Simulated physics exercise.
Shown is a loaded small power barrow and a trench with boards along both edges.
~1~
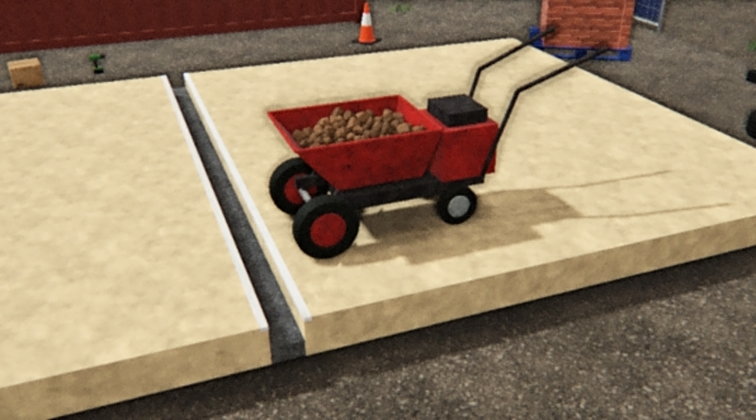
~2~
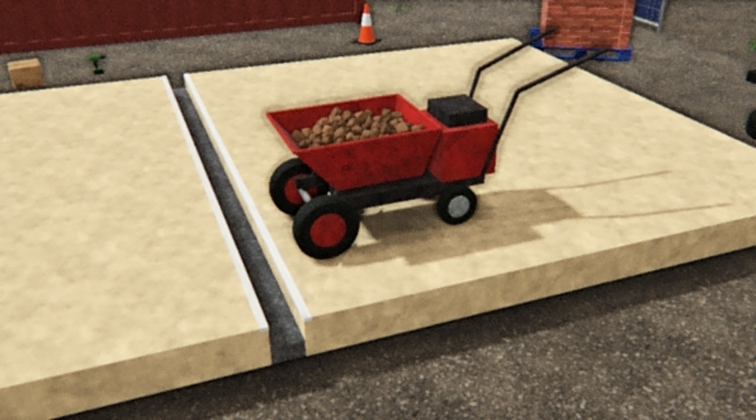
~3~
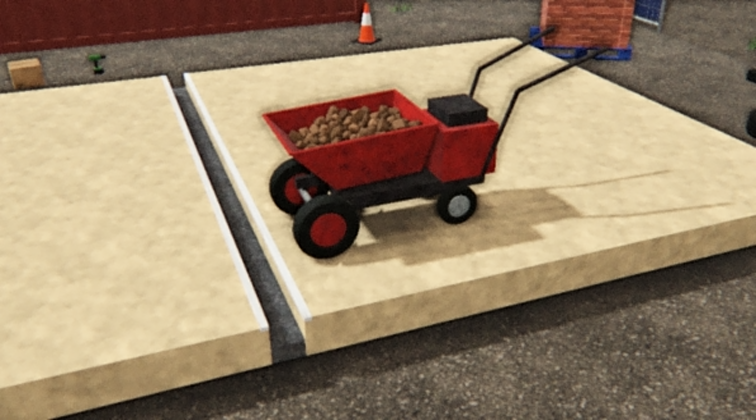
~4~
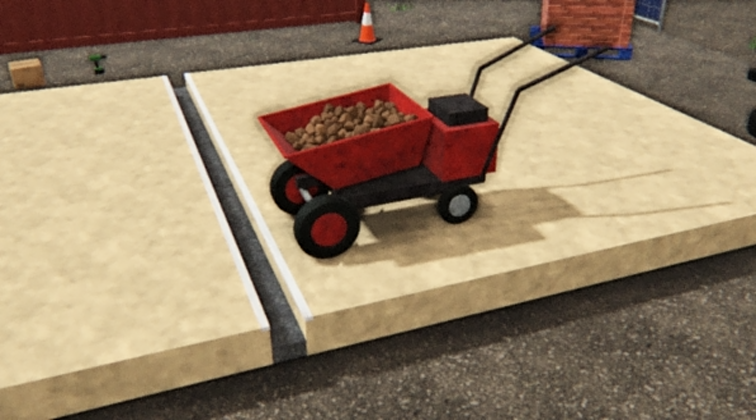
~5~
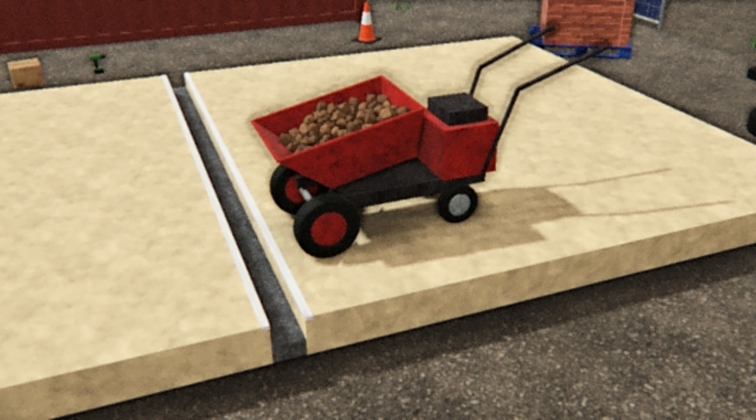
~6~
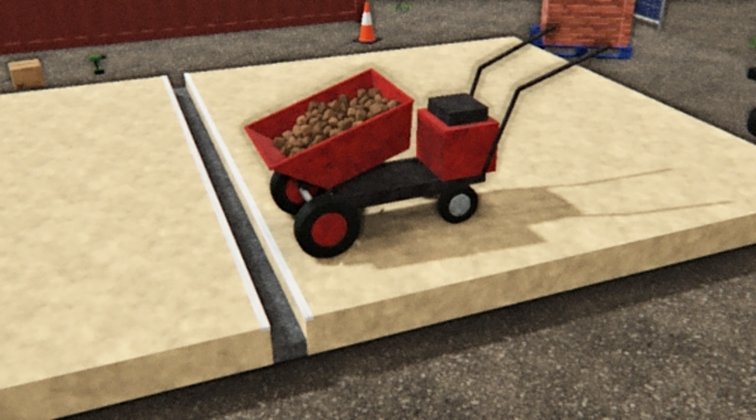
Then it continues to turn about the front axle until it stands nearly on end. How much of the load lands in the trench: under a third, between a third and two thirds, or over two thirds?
To my eye, the trench share falls short of a third.
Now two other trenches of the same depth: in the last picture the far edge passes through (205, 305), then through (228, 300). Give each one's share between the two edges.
The first try gives 70 percent, then the second gives 20 percent.
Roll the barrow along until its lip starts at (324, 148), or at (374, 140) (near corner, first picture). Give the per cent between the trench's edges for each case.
40 per cent, then 50 per cent.
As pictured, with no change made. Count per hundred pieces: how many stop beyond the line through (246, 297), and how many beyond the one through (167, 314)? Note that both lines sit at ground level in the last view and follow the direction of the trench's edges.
Estimate, first then second: 80 %, 20 %.
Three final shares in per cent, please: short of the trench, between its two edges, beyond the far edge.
Short about 0 %, between about 0 %, beyond about 80 %.
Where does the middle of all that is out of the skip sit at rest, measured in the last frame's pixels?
Roughly pixel (188, 254).
Just after the last frame, skip tipped steeply; every one in the skip.
A moment on, skip tipped right over; the larger part in the skip; about a tenth beyond it; just a few falling.
Further on, skip tipped right over; roughly a quarter in the skip; just a few in or heaped over the trench; the larger part beyond it.
When it is over, skip tipped right over; roughly a quarter in the skip; just a few in or heaped over the trench; the larger part beyond it.
